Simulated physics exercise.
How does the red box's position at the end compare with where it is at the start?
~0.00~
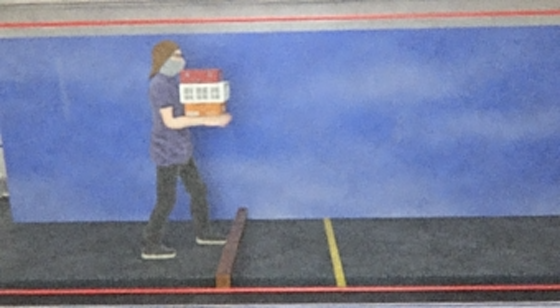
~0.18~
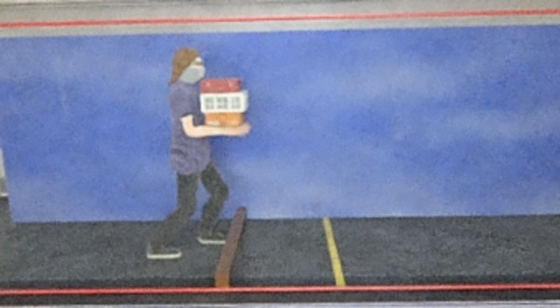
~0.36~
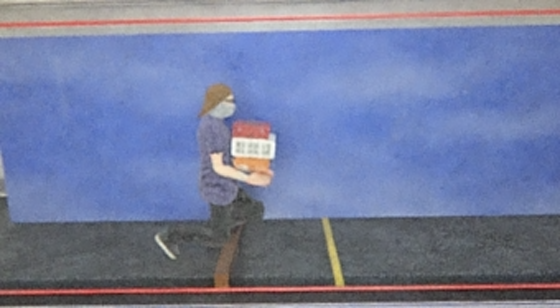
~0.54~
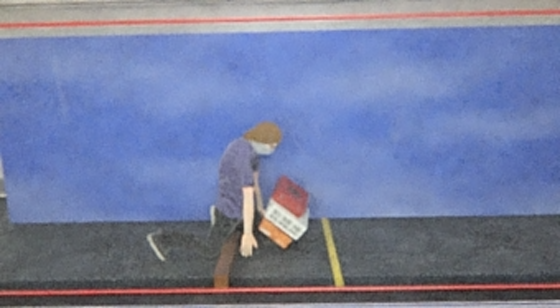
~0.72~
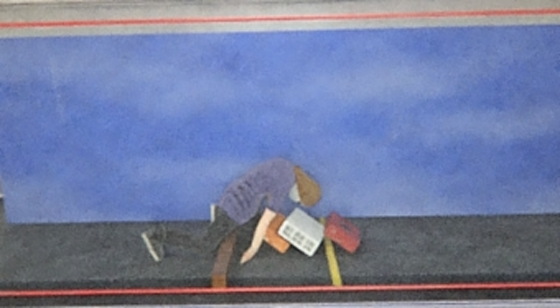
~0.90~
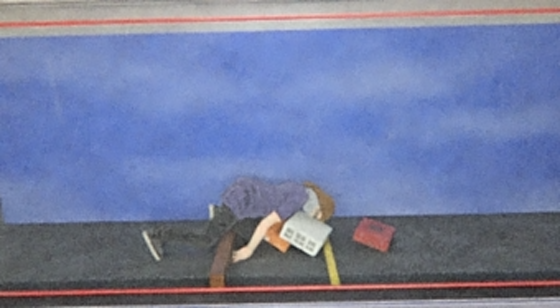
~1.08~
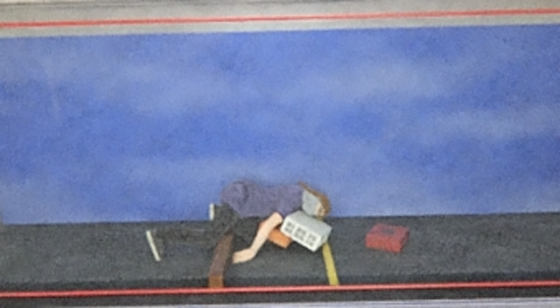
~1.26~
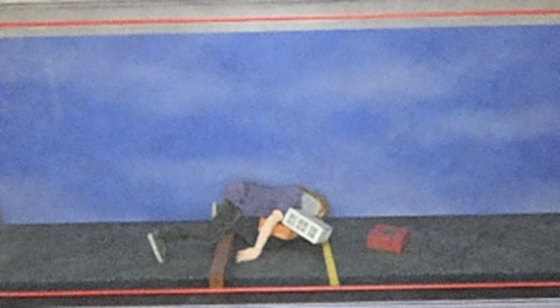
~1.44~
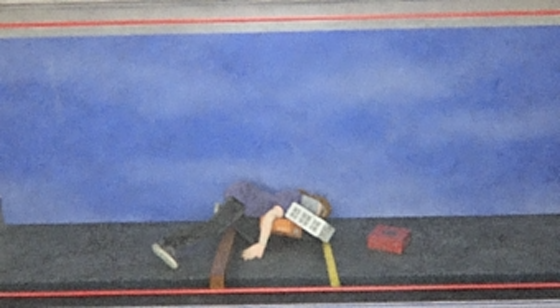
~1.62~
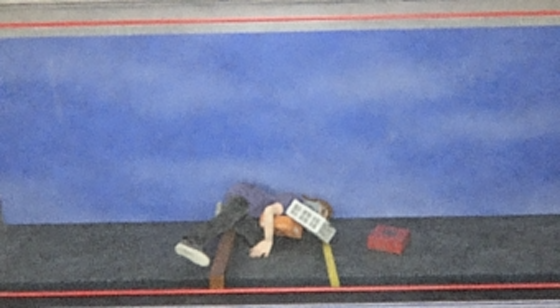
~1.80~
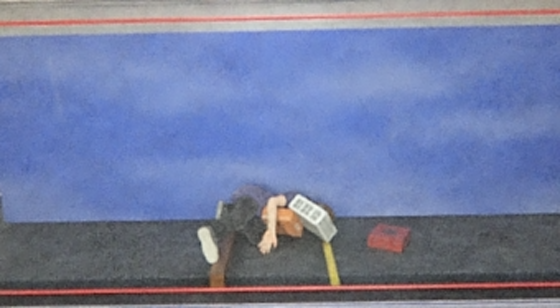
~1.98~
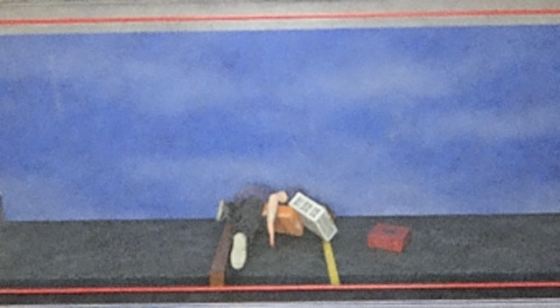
At the start the red box is on top of the stack held in the figure's arms, to the left of the yellow line. By the end it lies on the floor by itself, to the right of the line.
